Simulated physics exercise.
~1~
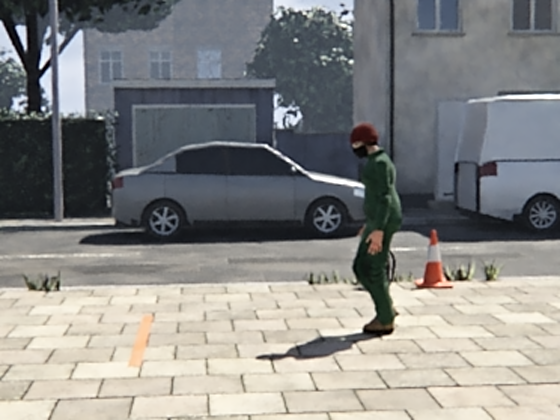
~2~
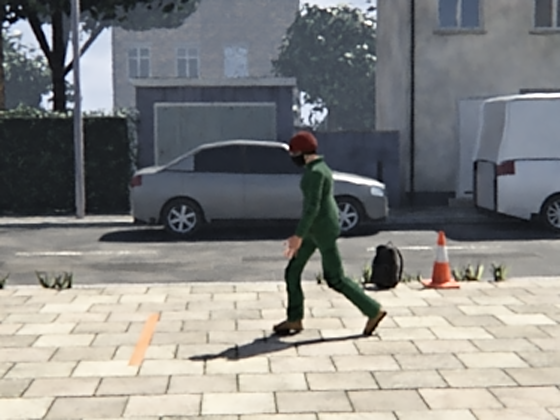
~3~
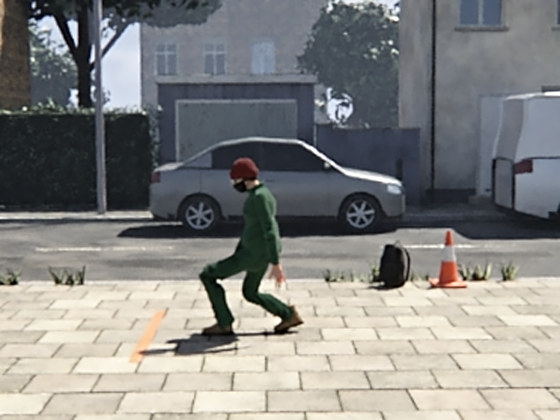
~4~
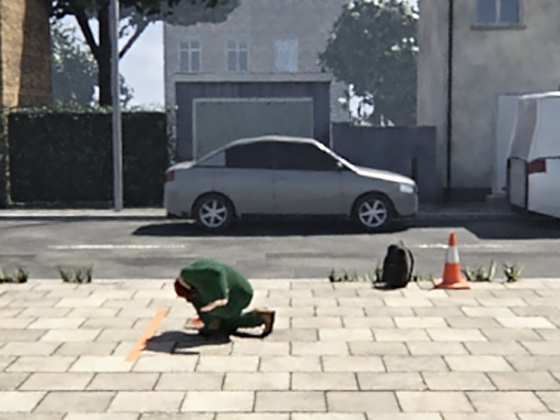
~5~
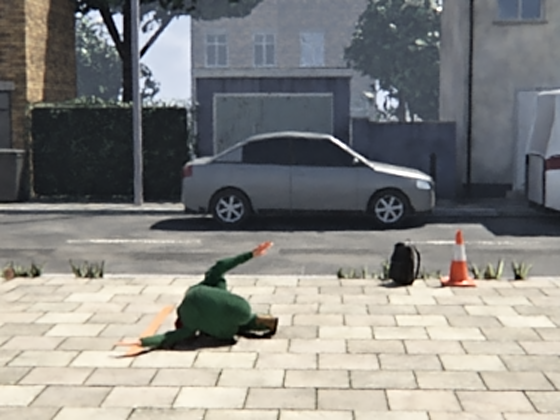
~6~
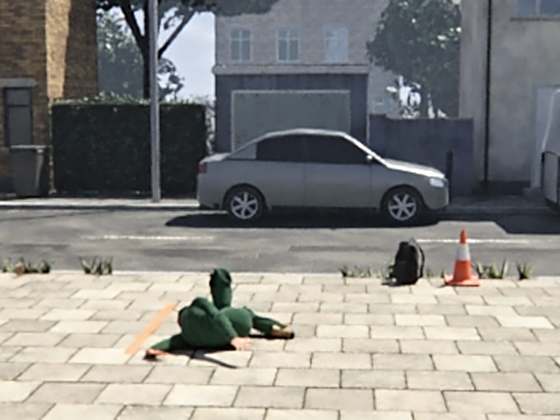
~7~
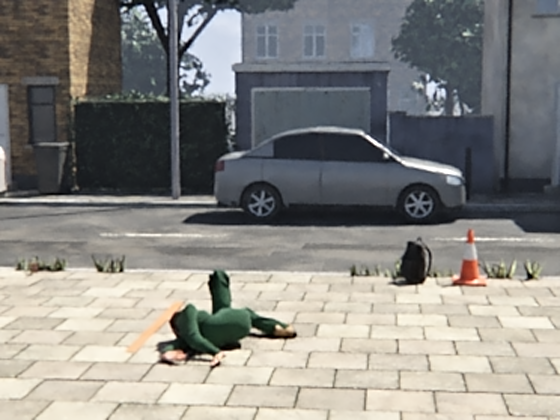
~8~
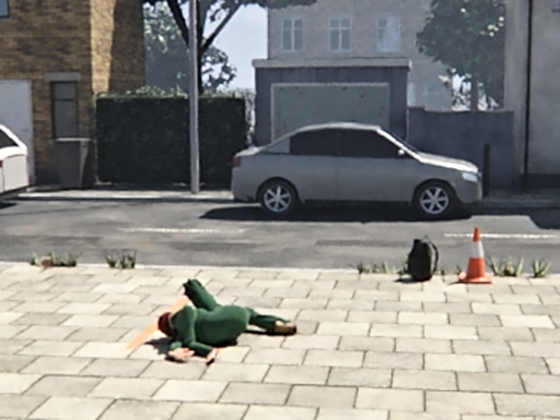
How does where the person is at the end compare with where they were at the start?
At the start the person was upright on the paving close to the traffic cone on the right. By the end they were lying on the ground well to the left of the cone, just short of the orange tape.
